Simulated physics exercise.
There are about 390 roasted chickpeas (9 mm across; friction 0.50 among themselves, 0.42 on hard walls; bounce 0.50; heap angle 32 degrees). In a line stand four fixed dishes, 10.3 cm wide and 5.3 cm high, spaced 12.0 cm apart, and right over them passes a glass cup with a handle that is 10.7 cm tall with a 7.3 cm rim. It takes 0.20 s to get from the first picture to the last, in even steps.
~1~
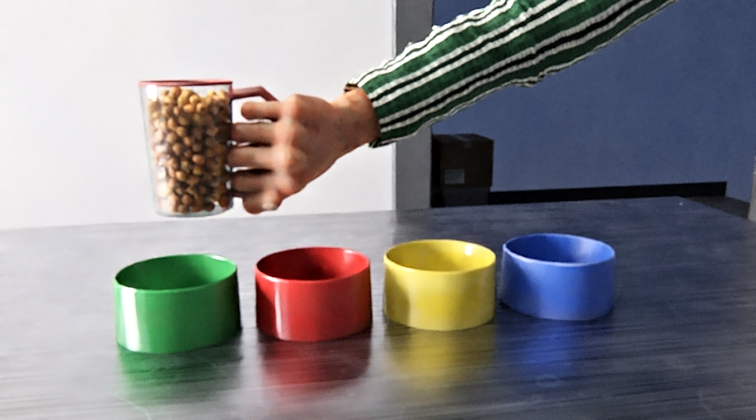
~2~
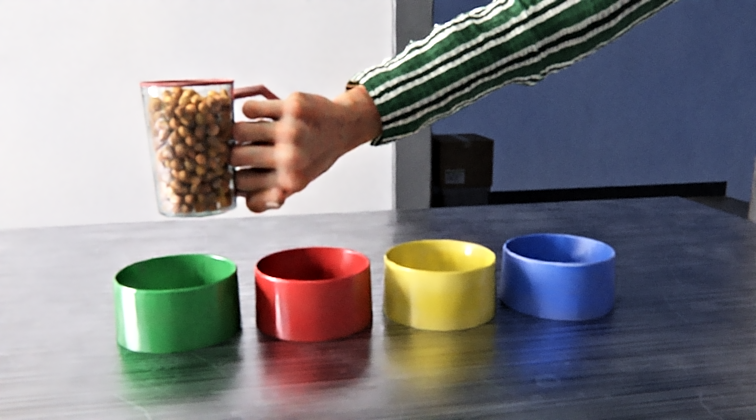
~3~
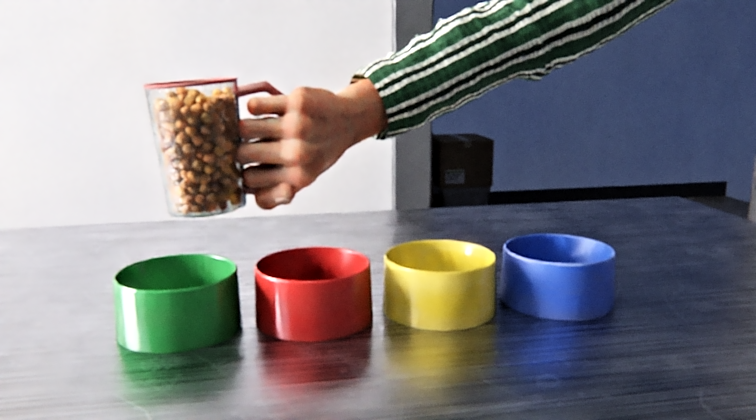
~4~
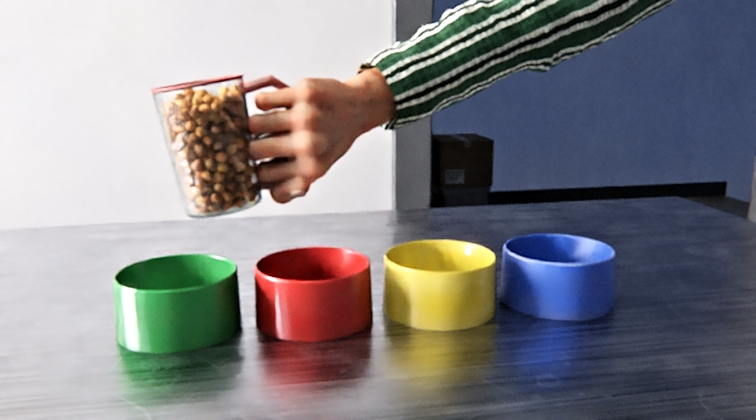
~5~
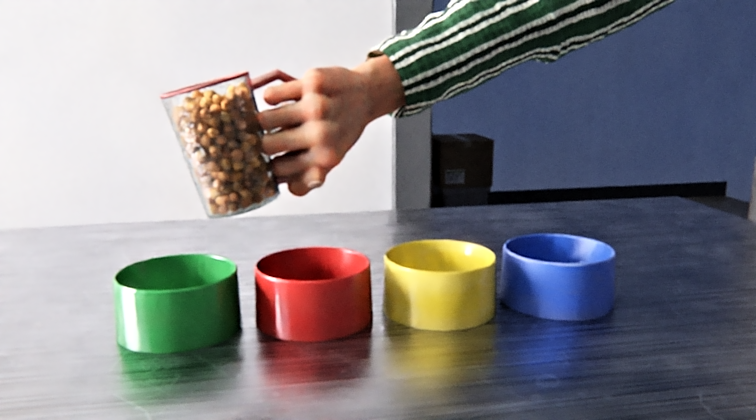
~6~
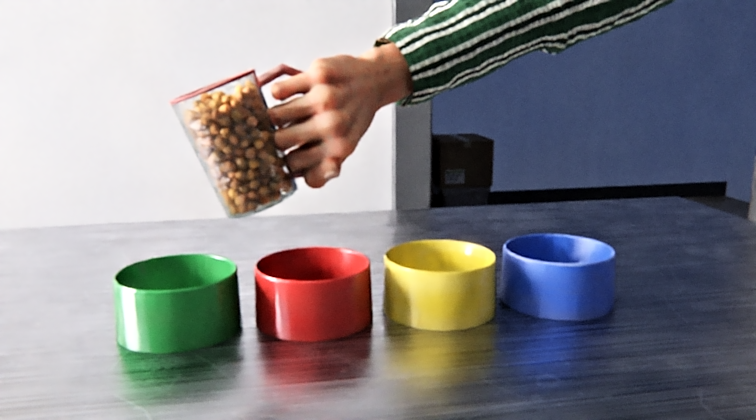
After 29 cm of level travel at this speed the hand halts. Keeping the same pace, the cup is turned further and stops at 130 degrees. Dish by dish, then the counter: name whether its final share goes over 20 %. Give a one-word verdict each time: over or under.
Verdicts: Red under, blue under, green under, yellow over, counter under.
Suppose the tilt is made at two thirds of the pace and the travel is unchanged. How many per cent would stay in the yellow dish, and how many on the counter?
Shares: Yellow dish 100, counter 0.
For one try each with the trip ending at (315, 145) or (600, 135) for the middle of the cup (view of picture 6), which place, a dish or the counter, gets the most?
First try: Counter; second try: Yellow.
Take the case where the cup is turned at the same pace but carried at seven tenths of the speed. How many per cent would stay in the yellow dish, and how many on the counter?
Shares: Yellow 10, counter 20.
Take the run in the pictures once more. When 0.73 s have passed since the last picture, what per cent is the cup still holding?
I reckon around 75 per cent.
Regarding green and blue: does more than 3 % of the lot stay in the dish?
For green, it does not, for blue, it does not.
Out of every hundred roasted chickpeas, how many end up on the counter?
Roughly 5 in a hundred.
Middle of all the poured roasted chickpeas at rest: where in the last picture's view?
Roughly (435, 284).
Then, 0.44 s after the last picture, tilt 83 degrees; cup holds 100 %.
Then, 0.73 s after the last picture, tilt 123 degrees; cup holds 75 %, red 5 %, yellow 10 %.
Then, 1.13 s after the last picture, tilt 130 degrees; cup holds 0 %, red 5 %, yellow 85 %.
In the end, red 5 %, blue 0 %, green 0 %, yellow 85 %, counter 5 %.
